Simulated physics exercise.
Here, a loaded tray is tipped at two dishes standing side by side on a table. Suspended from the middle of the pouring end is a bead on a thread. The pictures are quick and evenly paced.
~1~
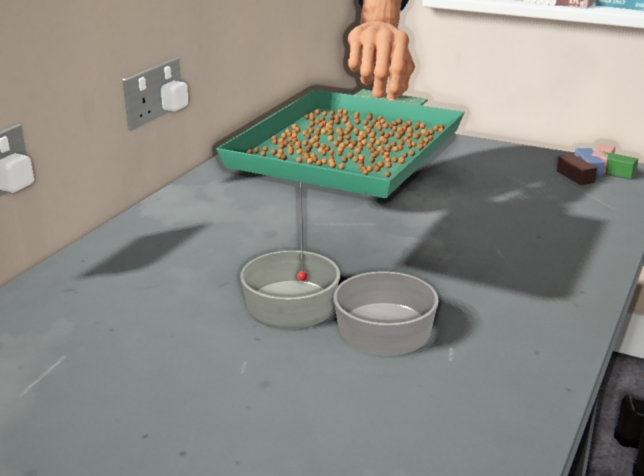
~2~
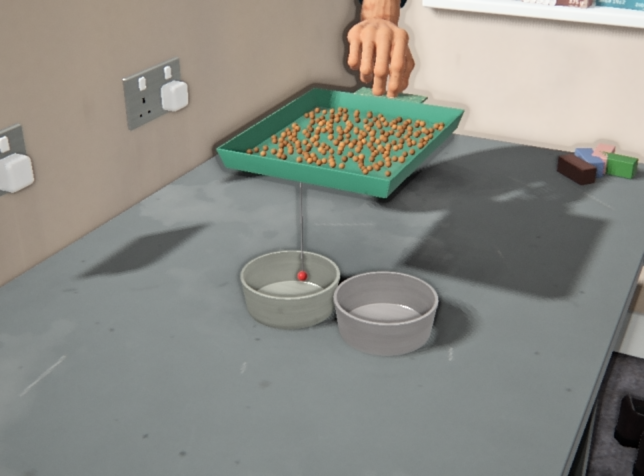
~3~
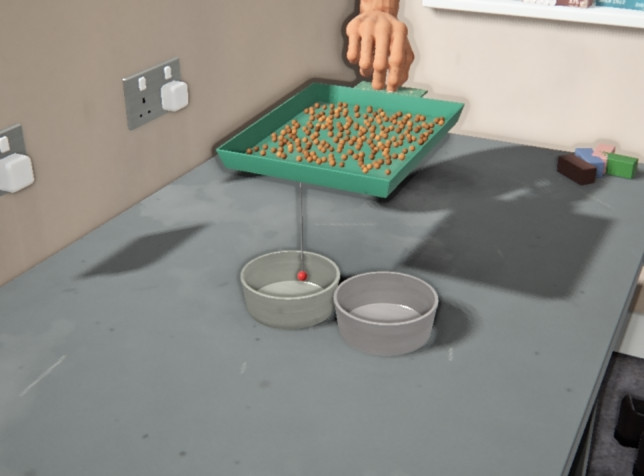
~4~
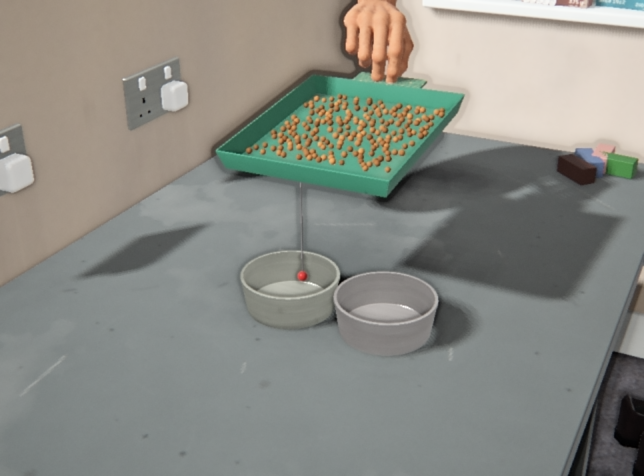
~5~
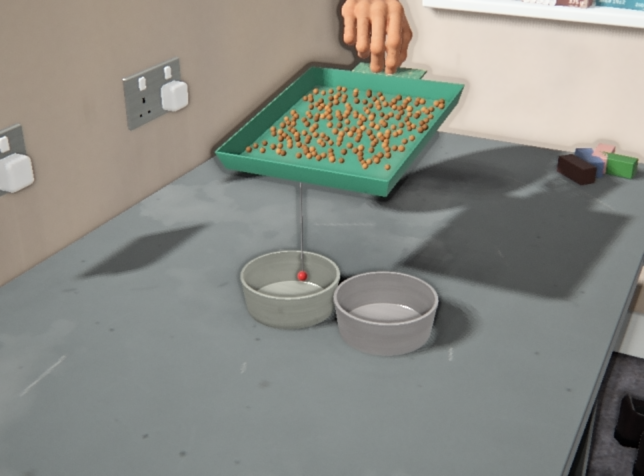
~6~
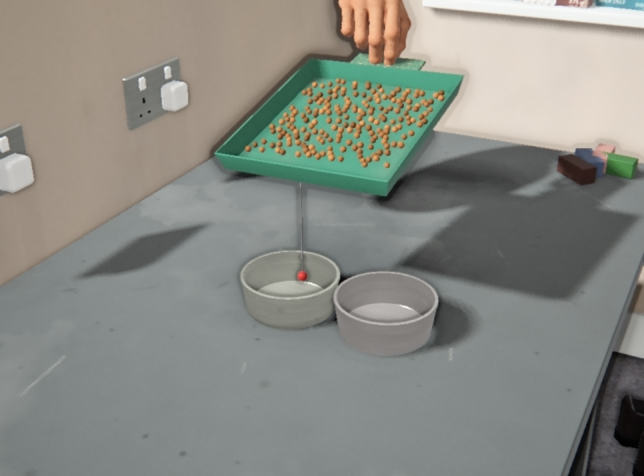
At the start, a hand holds the back of a green tray scattered with small orange-brown balls above two grey dishes, a red bead hanging on a thread at the left one. The hand then gradually raises the tray's back edge, tilting it slightly, while the bead and dishes stay still.
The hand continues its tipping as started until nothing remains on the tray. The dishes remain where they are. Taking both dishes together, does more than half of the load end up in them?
No, the load mostly goes elsewhere.
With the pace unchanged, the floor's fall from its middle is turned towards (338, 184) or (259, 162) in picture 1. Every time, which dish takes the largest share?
Rightward dish for the first, Leftward dish for the second.
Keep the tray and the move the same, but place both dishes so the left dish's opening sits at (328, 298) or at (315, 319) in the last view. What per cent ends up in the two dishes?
I'd expect some 10 percent, and then some 40 percent.
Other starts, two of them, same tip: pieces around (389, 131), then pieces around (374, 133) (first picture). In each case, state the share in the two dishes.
In order, about 0 and 0 in a hundred.
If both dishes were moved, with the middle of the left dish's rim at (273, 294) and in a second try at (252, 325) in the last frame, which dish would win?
Well, the left-side one at the first spot and the left-side one at the second.
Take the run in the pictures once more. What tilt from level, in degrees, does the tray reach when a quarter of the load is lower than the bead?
Angle: Close to 100°.
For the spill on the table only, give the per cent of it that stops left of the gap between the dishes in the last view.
100 %, near enough.
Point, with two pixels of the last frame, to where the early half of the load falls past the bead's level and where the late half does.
First part (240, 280), rest (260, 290).
Just after the last frame, tray tipped steeply; every one on the tray.
A moment on, tray tipped right over; almost all on the tray; just a few outside both; just a few in the air.
Further on, tray tipped past a quarter turn; just a few in the right dish; just a few in the left dish; almost all outside both.
When it is over, tray tipped past a quarter turn; just a few in the right dish; just a few in the left dish; almost all outside both.
